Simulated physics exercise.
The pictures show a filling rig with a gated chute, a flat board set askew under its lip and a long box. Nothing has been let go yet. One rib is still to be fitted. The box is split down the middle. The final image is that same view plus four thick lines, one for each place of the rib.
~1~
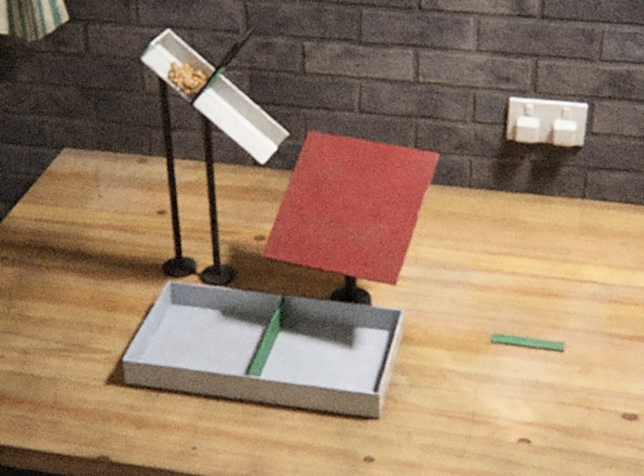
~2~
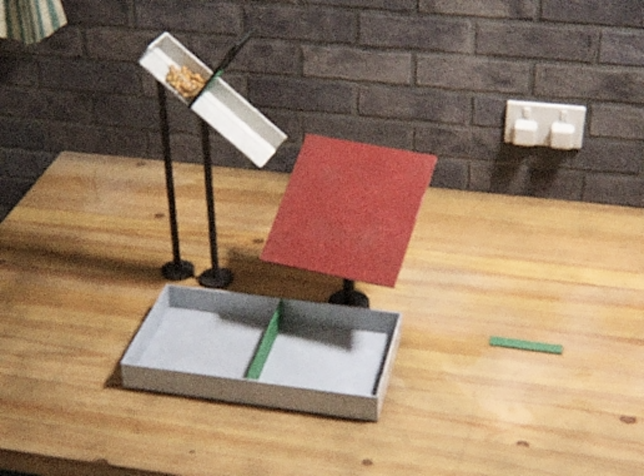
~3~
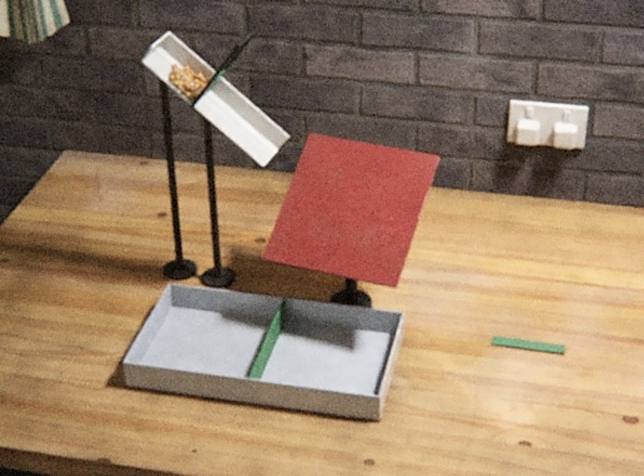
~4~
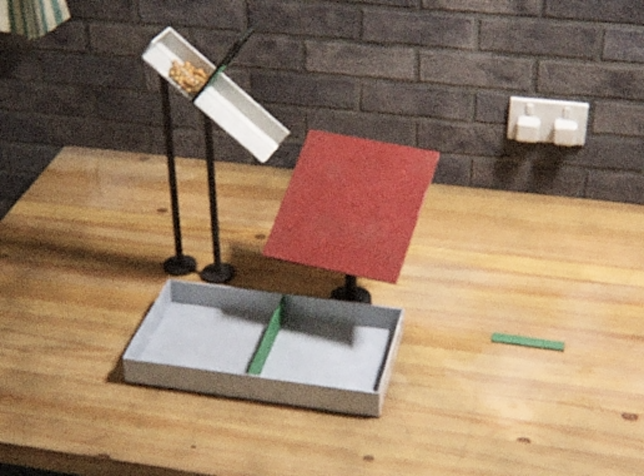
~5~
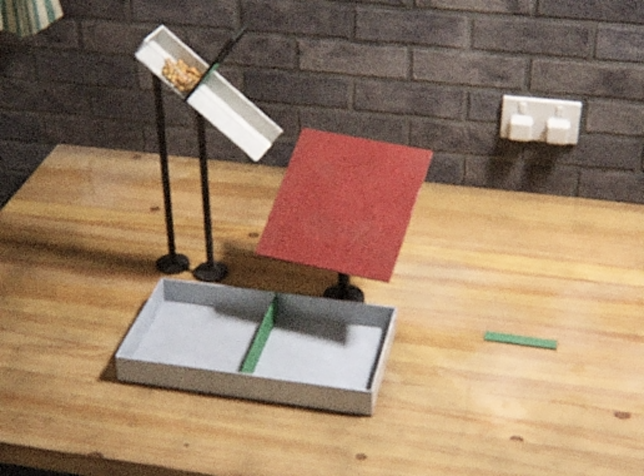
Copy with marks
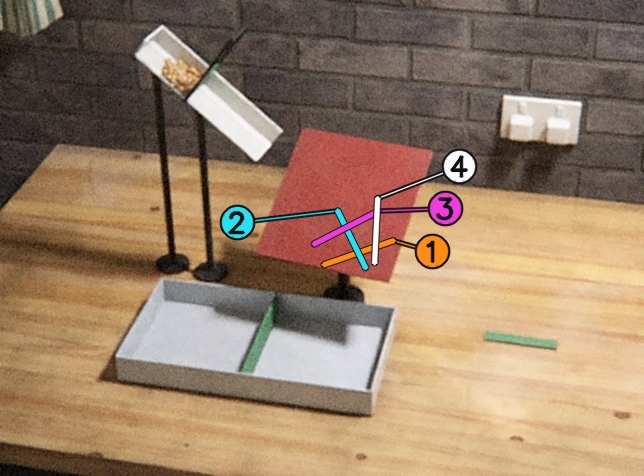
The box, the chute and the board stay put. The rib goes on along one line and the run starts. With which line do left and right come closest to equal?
Take 3.
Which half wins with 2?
The right half.
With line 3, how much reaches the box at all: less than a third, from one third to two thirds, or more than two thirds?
It is more than two thirds.
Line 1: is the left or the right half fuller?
Right.
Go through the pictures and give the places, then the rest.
The first picture shows load behind the gate at (193, 80), round wooden beads; lip of the chute at (270, 155), sloping fairly steeply.
The second picture shows middle of the board at (349, 207), tilted fairly steeply; middle of its low edge at (325, 273); of its high edge at (371, 145).
The third picture shows front corners of the box at (124, 362) and (379, 396); front end of its middle wall at (249, 379); gate still shut at (215, 79).
The fourth picture shows middle of the load at (194, 78); lip at (271, 154).
The fifth picture shows middle of the load at (187, 76); lip at (264, 152).
On the marked copy, line 1 from (393, 240) to (324, 264); line 2 from (337, 210) to (365, 267); line 3 from (378, 211) to (314, 243); line 4 from (377, 198) to (374, 262).
With 1, of what is caught, a stray few in the left half, nearly all in the right.
With 2, of what is caught, a stray few in the left half, nearly all in the right.
With 3, of what is caught, about half in the left half, about half in the right.
With 4, of what is caught, a stray few in the left half, nearly all in the right.
